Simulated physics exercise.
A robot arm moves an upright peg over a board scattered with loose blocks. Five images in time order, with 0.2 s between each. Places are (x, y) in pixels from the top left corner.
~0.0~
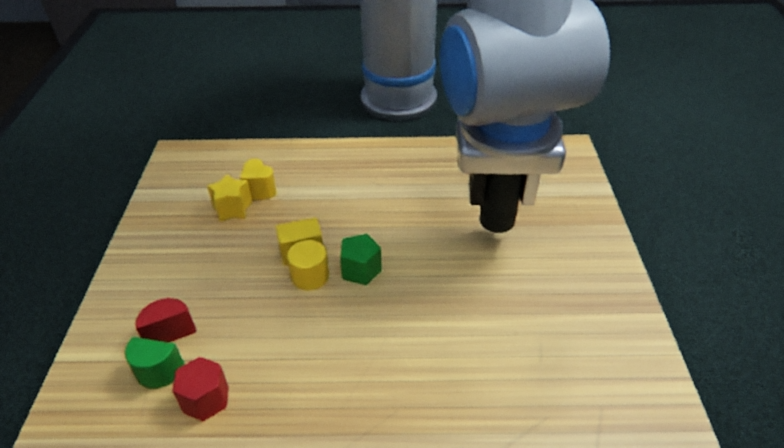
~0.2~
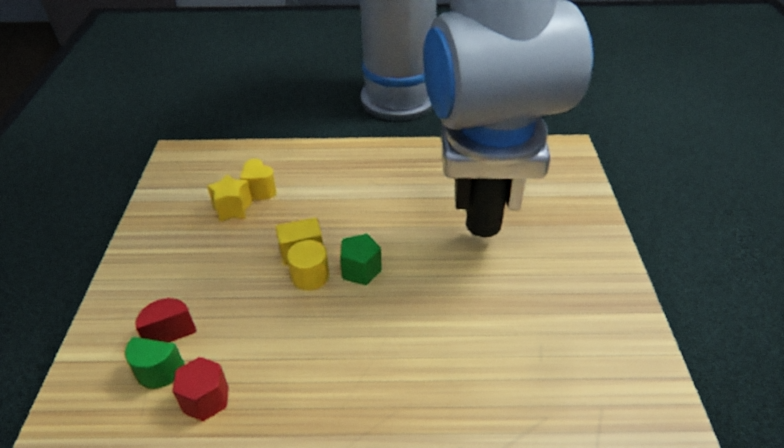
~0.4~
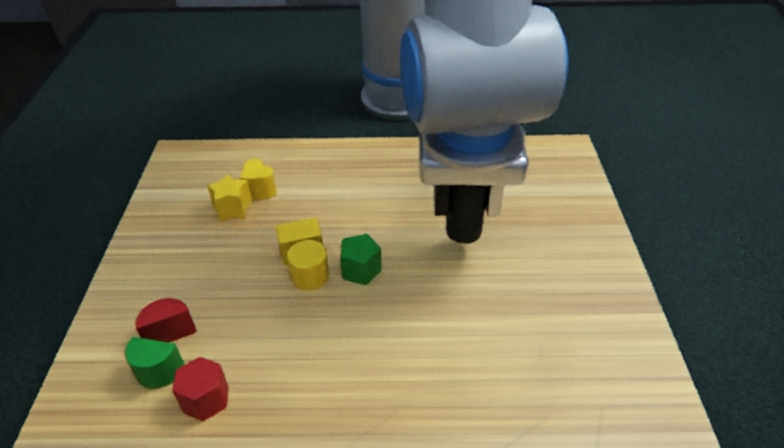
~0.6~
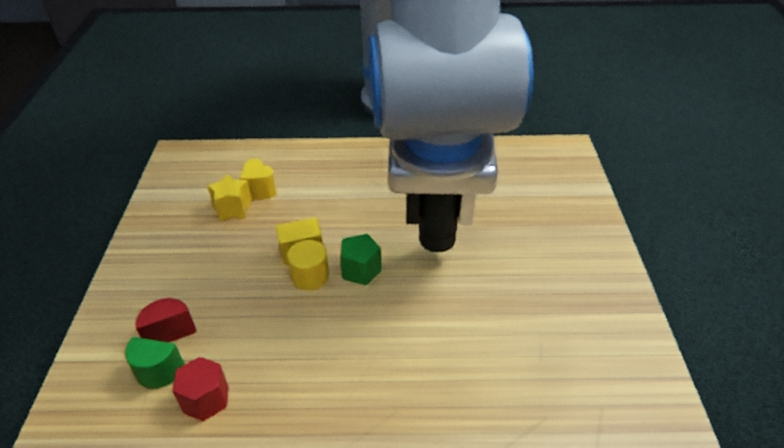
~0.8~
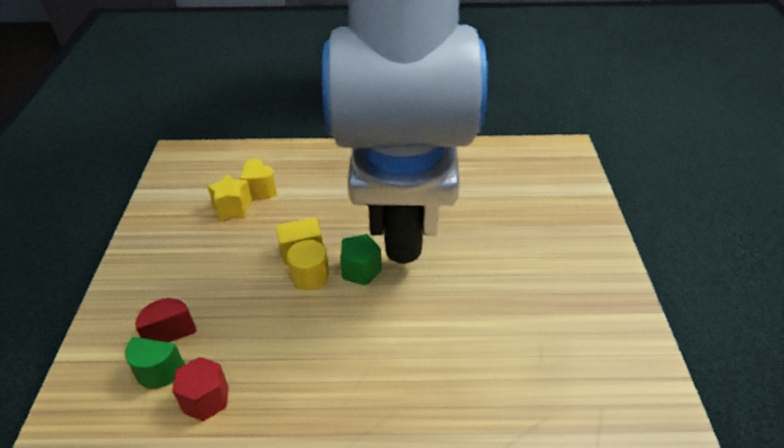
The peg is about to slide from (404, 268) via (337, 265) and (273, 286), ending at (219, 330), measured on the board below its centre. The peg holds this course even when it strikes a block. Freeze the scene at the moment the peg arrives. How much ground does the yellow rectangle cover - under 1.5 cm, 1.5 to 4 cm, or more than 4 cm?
It moves less than 1.5 cm.
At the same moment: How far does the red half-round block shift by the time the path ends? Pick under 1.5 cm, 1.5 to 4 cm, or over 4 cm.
It falls in the 1.5 to 4 cm band.
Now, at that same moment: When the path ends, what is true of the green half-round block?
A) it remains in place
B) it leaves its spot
(A)
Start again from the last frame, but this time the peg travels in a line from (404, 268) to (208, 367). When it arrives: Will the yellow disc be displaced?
Answer: Yes.
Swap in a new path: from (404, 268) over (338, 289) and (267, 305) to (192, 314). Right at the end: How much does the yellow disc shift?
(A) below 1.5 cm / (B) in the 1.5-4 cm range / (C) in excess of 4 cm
That would be C.
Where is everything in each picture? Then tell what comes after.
In the first frame, peg tip at (497, 222); block tops, green half-round block at (147, 351); red half-round block at (160, 310); yellow rectangle at (298, 229); yellow disc at (307, 253); green pentagon at (359, 247).
In the second frame, peg at (483, 226); blocks unchanged.
In the third frame, peg at (464, 232); blocks unchanged.
In the fourth frame, peg at (437, 241); blocks unchanged.
In the fifth frame, peg at (404, 251); green half-round block at (147, 351); red half-round block at (160, 310); yellow rectangle at (298, 229); yellow disc at (307, 253); green pentagon at (359, 247).
On the path given first. One third of the way, peg at (335, 248); yellow disc at (256, 264); green pentagon at (296, 255), turned 30° anticlockwise.
Two thirds of the way, peg at (268, 269); red half-round block at (152, 315); yellow rectangle at (290, 227); yellow disc at (184, 288); green pentagon at (225, 274), turned 20° anticlockwise.
At the end, peg at (213, 314); green half-round block in place; red half-round block at (133, 323), turned 25° anticlockwise; yellow rectangle at (290, 227); yellow disc at (145, 288); green pentagon at (185, 289), turned 70° clockwise.
